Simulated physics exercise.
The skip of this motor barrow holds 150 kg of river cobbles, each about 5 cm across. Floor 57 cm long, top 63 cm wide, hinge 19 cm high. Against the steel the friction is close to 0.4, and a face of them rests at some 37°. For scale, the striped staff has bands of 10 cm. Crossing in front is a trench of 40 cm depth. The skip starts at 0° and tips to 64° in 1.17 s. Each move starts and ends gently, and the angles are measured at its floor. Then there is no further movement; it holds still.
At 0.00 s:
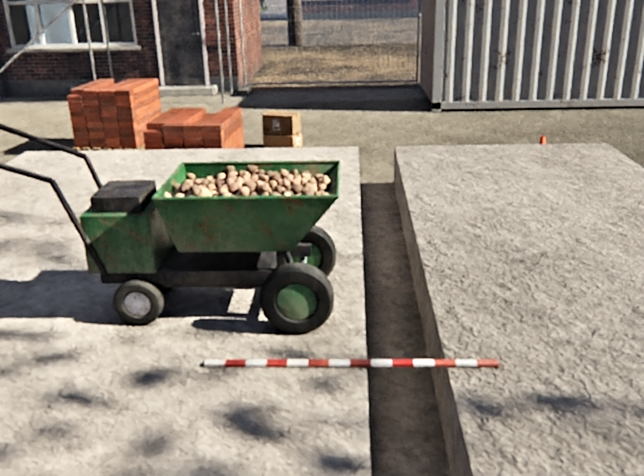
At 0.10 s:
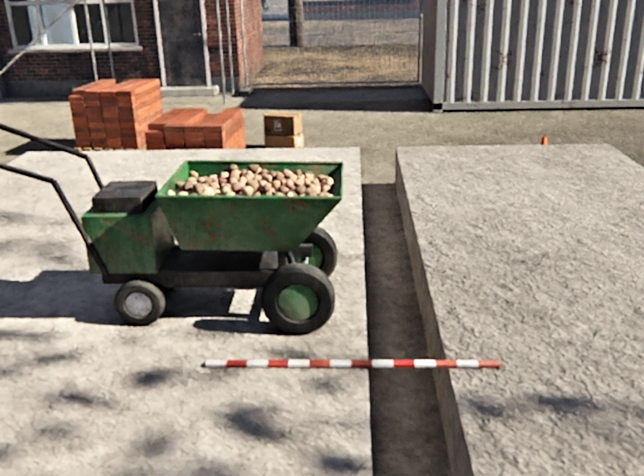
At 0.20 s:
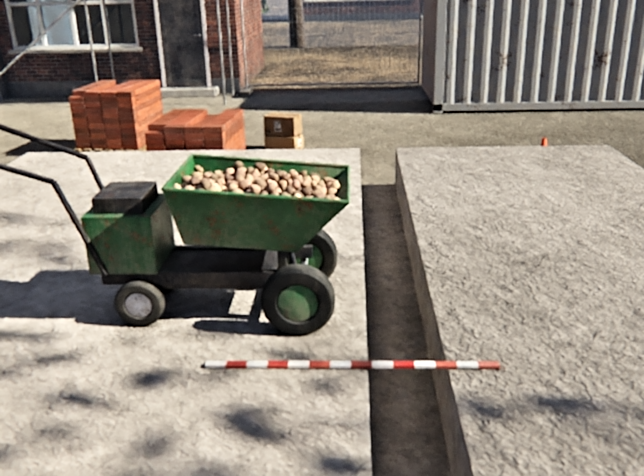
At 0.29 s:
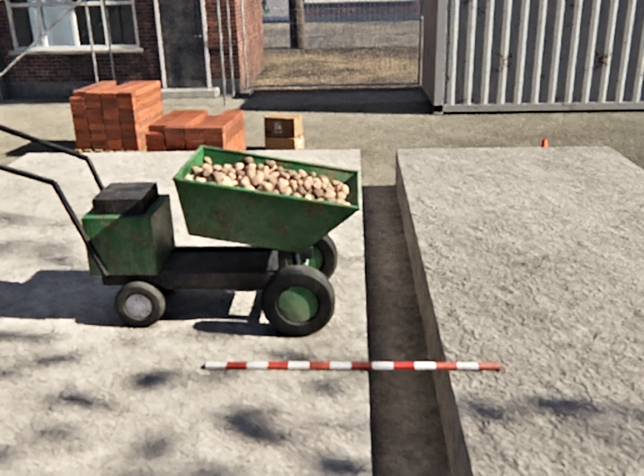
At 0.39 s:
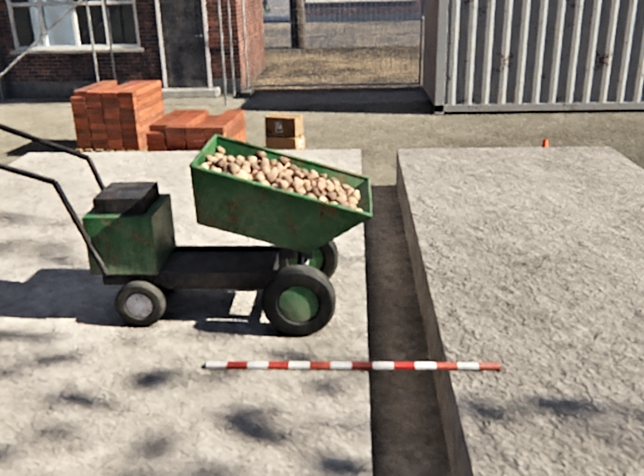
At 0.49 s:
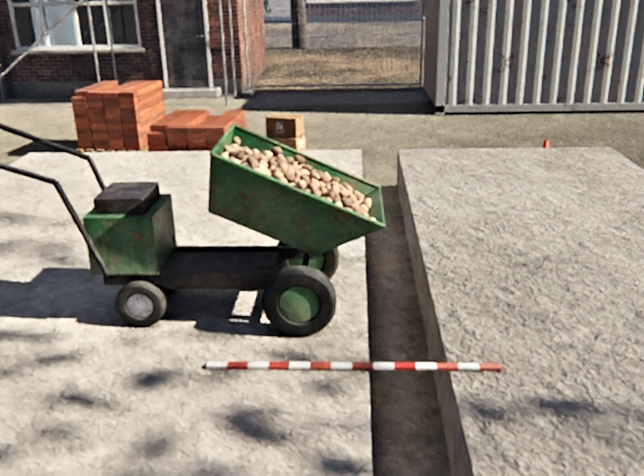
A green motor barrow's skip full of river cobbles tilts gradually down toward the right.
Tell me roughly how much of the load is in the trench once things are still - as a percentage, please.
I would put it at 49 %.
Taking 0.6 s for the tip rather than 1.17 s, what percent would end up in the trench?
In that case some 35 per cent.
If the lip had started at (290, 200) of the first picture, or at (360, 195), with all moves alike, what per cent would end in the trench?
About 90 per cent first, then about 30 per cent.
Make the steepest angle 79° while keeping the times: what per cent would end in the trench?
In that case some 45 per cent.
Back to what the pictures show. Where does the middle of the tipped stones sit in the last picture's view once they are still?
Their middle ends up near (437, 305).
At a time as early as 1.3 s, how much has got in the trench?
5 per cent, give or take.
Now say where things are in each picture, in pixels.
In the first frame, the skip is at 0°, its lip at (338, 197); the top of the load is at (267, 177).
In the second frame, the skip is at 1°, its lip at (342, 199); the top of the load is at (255, 176); the stones move at 0.2 m/s on average.
In the third frame, the skip is at 5°, its lip at (349, 203); the top of the load is at (243, 174); the stones move at 0.4 m/s on average.
The fourth frame shows lip at (359, 209), floor tilted 10°, highest stones at (232, 168); the stones move at 0.6 m/s on average.
In the fifth frame, the skip is at 17°, its lip at (372, 216); the top of the load is at (224, 160); the stones move at 0.7 m/s on average.
In the sixth frame, the skip is at 24°, its lip at (384, 227); the top of the load is at (239, 151); the stones move at 0.7 m/s on average.
After 0.9 s the floor is at 54°; 100 % in the skip; the foremost stones are at (411, 251).
After 1.3 s the floor is at 64°; 72 % in the skip, 7 % in the trench, 21 % past the trench; the foremost stones are at (486, 305).
After 1.6 s the floor is at 64°; 38 % in the skip, 12 % in the trench, 49 % past the trench; the foremost stones are at (579, 311).
After 3.6 s the floor is at 64°; 2 % in the skip, 49 % in the trench, 50 % past the trench; the foremost stones are past the picture's edge.
